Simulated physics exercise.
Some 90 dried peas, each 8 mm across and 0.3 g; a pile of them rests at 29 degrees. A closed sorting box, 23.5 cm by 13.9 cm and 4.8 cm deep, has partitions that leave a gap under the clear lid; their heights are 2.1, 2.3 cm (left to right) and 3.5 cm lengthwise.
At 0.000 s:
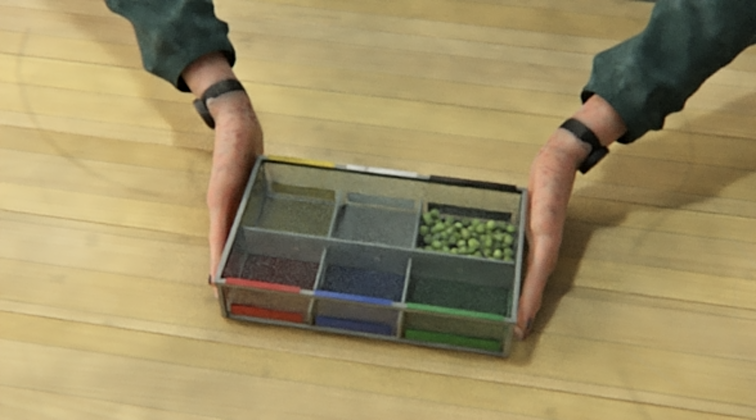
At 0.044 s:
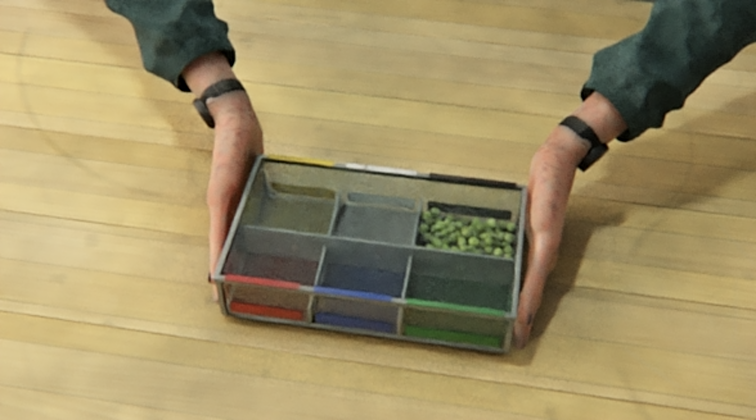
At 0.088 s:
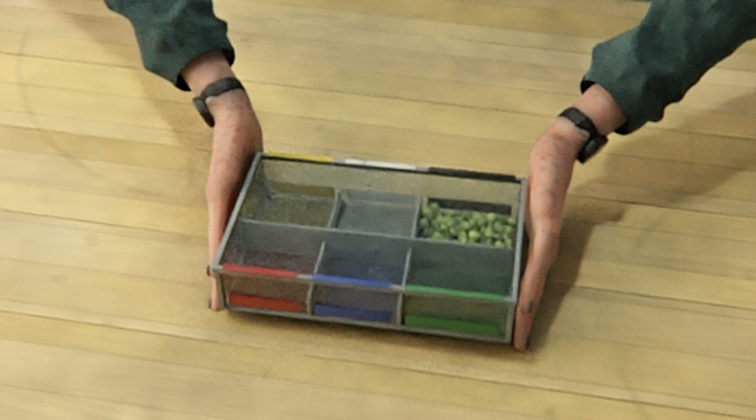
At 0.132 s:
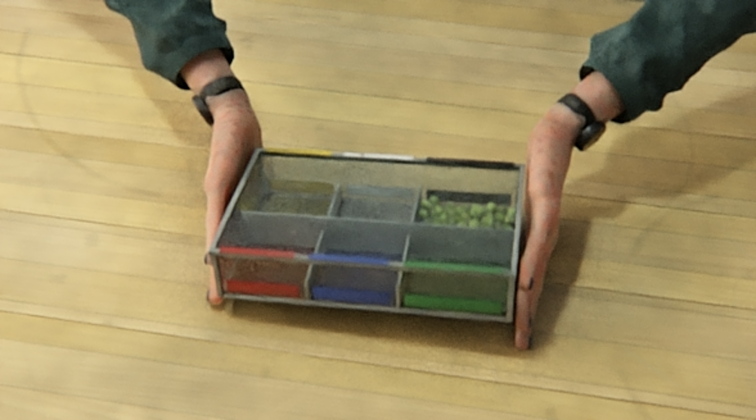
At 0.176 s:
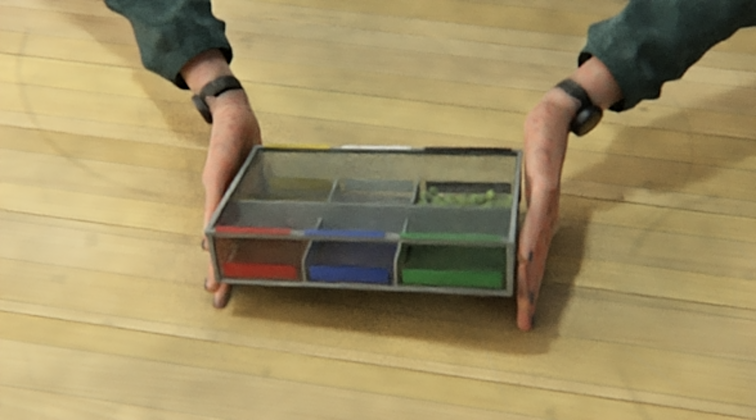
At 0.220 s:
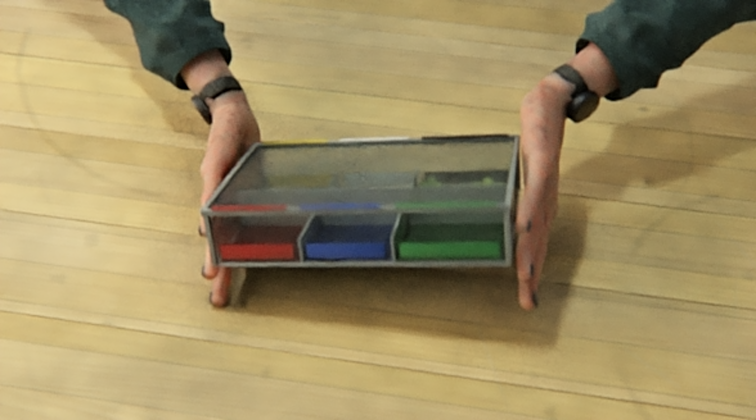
In this clip, two hands hold a clear-lided sorting box with six coloured compartments above a wooden surface and tilt it, raising its front edge, while the green dried peas stay in the black compartment at back right.
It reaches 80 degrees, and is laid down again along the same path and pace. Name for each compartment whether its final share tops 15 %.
Red compartment: No; blue compartment: No; green compartment: No; yellow compartment: No; white compartment: Yes; black compartment: Yes.
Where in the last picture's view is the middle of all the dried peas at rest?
Around (436, 224).
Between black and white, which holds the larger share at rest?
The black one has more.
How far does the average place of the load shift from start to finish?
Some 4.0 cm.
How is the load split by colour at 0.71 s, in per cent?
Red 0, blue 0, green 0, yellow 0, white 5, black 95.
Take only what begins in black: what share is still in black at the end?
About 70 per cent.
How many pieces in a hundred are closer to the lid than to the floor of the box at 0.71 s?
Some 40 per cent.
After 0.71 s, tilt 78 degrees; white 5 %, black 95 %.
After 1.03 s, tilt 32 degrees; white 25 %, black 70 %.
After 1.46 s, tilt 0 degrees; white 25 %, black 70 %.
In the end, at 2.0 s, red 0 %, blue 0 %, green 0 %, yellow 0 %, white 25 %, black 70 %.
